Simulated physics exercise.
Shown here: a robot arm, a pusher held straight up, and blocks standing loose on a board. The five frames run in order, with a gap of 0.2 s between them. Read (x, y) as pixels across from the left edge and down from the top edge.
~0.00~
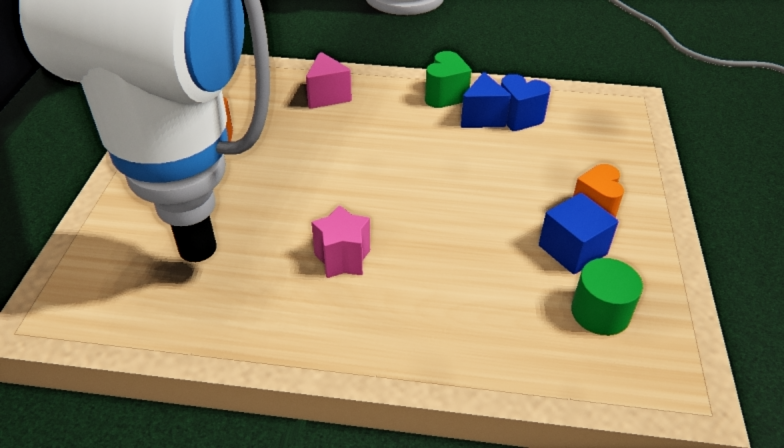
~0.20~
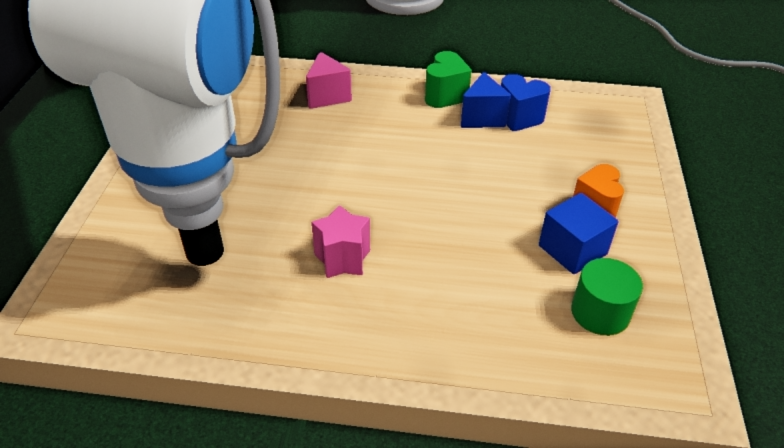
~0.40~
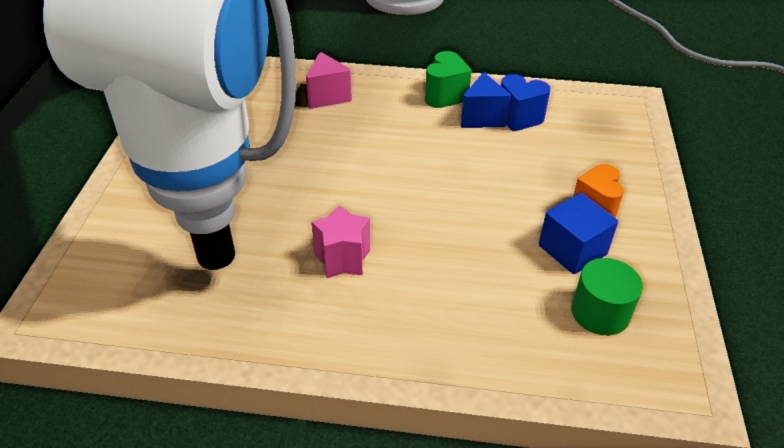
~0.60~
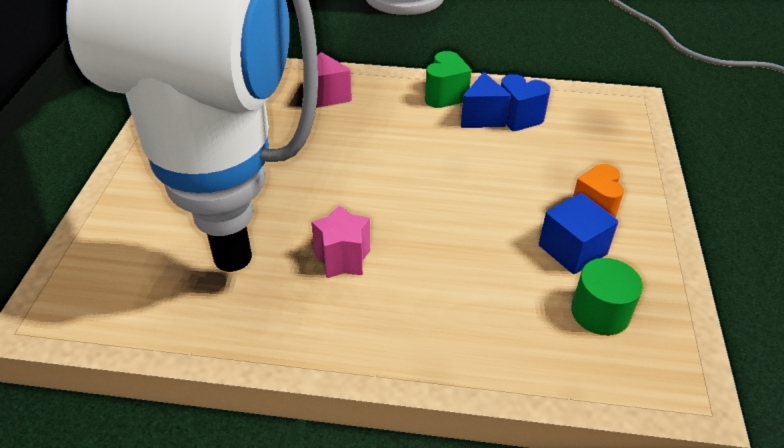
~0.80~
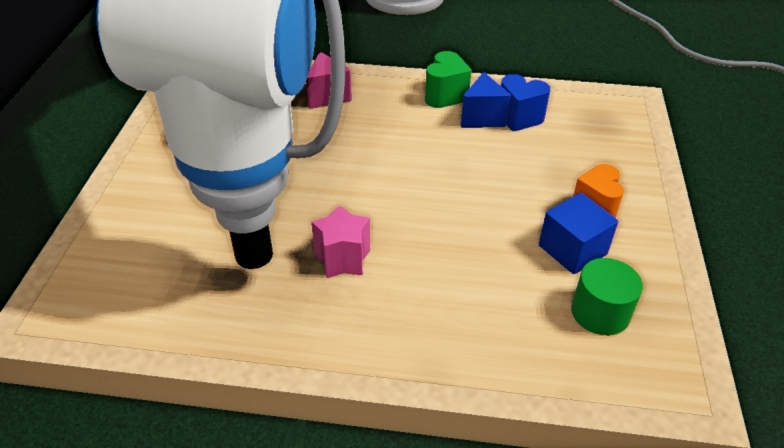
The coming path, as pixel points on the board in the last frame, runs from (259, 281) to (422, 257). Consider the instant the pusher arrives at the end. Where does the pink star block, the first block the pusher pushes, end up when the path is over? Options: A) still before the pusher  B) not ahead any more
Letter B.
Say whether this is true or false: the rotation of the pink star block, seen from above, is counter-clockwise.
The statement is true.
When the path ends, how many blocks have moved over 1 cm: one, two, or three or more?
Counting only shifts above 1 cm, I get one block.
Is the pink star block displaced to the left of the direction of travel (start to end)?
Yes, that is how it ends up.
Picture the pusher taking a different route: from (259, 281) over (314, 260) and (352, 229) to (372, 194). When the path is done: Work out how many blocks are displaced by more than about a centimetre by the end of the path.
Only one block.
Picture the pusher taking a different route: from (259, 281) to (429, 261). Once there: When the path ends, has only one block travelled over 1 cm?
Yes, that is what happens.
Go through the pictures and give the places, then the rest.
The first picture shows pusher tip (198, 249); block tops, pink star block (341, 226).
The second picture shows pusher (205, 253); blocks unchanged.
The third picture shows pusher (216, 257); blocks unchanged.
The fourth picture shows pusher (233, 258); blocks unchanged.
The fifth picture shows pusher (254, 256); pink star block (341, 226).
The first path, step by step. One third of the way, pusher (313, 247); pink star block (347, 224).
Two thirds of the way, pusher (370, 239); pink star block (395, 210), turned 25° anticlockwise.
At the end, pusher (424, 232); pink star block (425, 197), turned 65° anticlockwise.
